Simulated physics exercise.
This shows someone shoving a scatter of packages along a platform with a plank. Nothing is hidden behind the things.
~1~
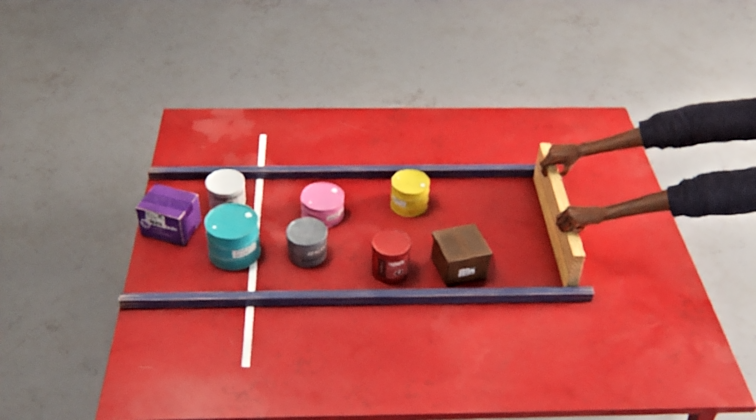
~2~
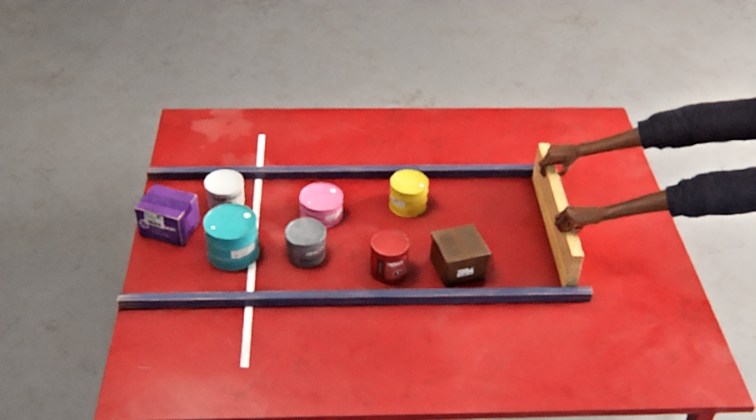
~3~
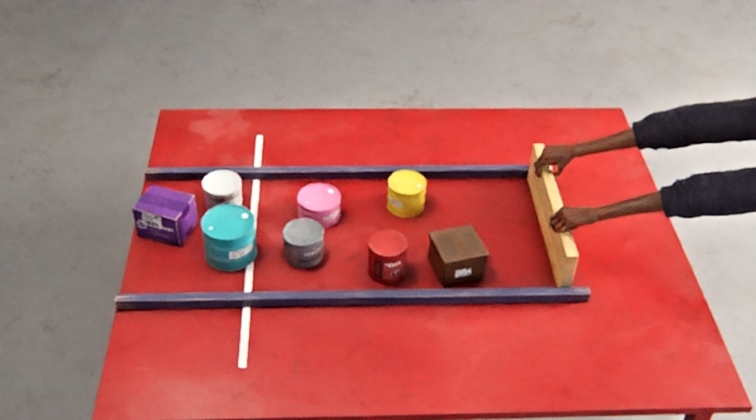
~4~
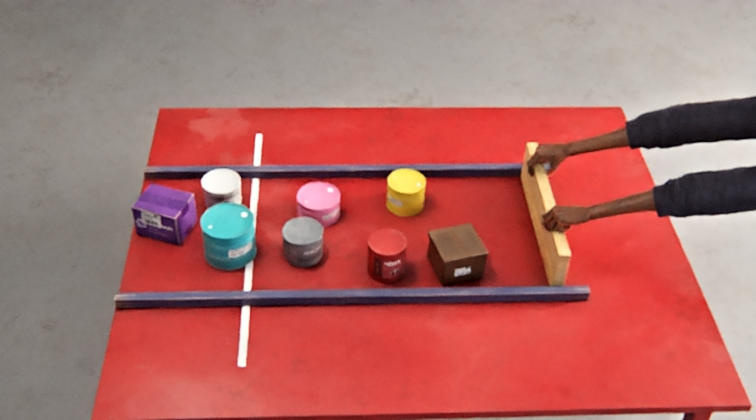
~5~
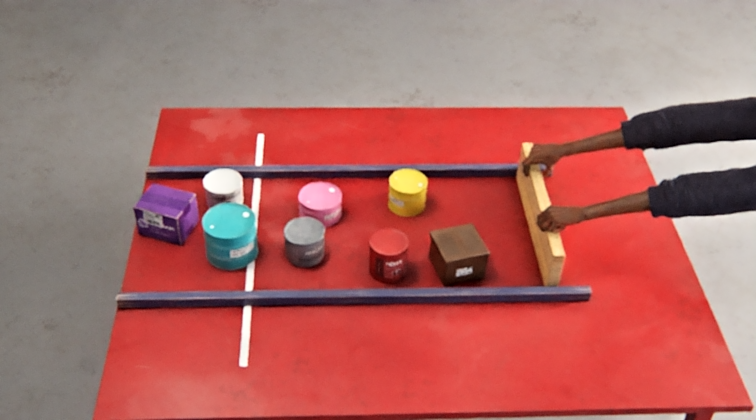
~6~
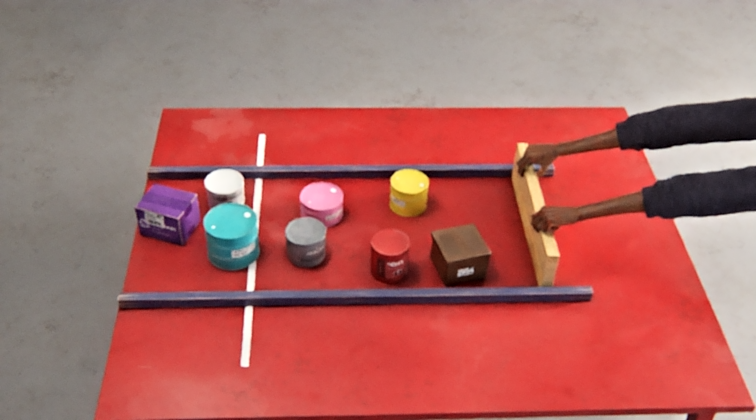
A wooden plank, gripped by two hands reaching in from the right, slides a short way left between two dark rails on a red table. The brown box, the purple box and the colourful round containers ahead of it stay in place, and a gap still separates them from the plank.
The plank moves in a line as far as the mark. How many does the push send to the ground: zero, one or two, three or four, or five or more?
The number that fall off is zero.
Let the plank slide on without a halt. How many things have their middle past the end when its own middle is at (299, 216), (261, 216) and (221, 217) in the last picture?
Place by place, 0, 0 and 2.
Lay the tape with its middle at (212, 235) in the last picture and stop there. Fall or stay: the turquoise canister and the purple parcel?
The turquoise canister is lost; the purple parcel drops off.
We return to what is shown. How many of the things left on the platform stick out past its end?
2 of them.
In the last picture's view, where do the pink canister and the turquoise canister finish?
The pink canister stops around (210, 214); the turquoise canister around (141, 243).
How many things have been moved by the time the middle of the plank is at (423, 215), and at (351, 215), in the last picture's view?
The counts are 3 and 5.
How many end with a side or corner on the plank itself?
In contact: 2.
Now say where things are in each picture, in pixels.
In the first frame, purple parcel (169, 215); white pail (226, 192); turquoise canister (233, 237); plank (557, 214); tape (256, 235).
In the second frame, white pail (225, 192); grey pail (306, 243).
In the third frame, turquoise canister (230, 238); pink canister (319, 206).
In the fourth frame, purple parcel (165, 214); plank (544, 213).
In the fifth frame, white pail (224, 191); red pail (388, 256).
In the sixth frame, purple parcel (168, 214); white pail (225, 191); turquoise canister (232, 237); plank (533, 214); tape (255, 234).
Soon after, none off yet; purple parcel at rest near (168, 214); white pail at rest near (225, 191); turquoise canister at rest near (232, 237).
After that, none off yet; purple parcel displaced a little near (162, 213); white pail at rest near (225, 191); turquoise canister displaced about its own width near (194, 236).
In the end, the number that fall off is zero.
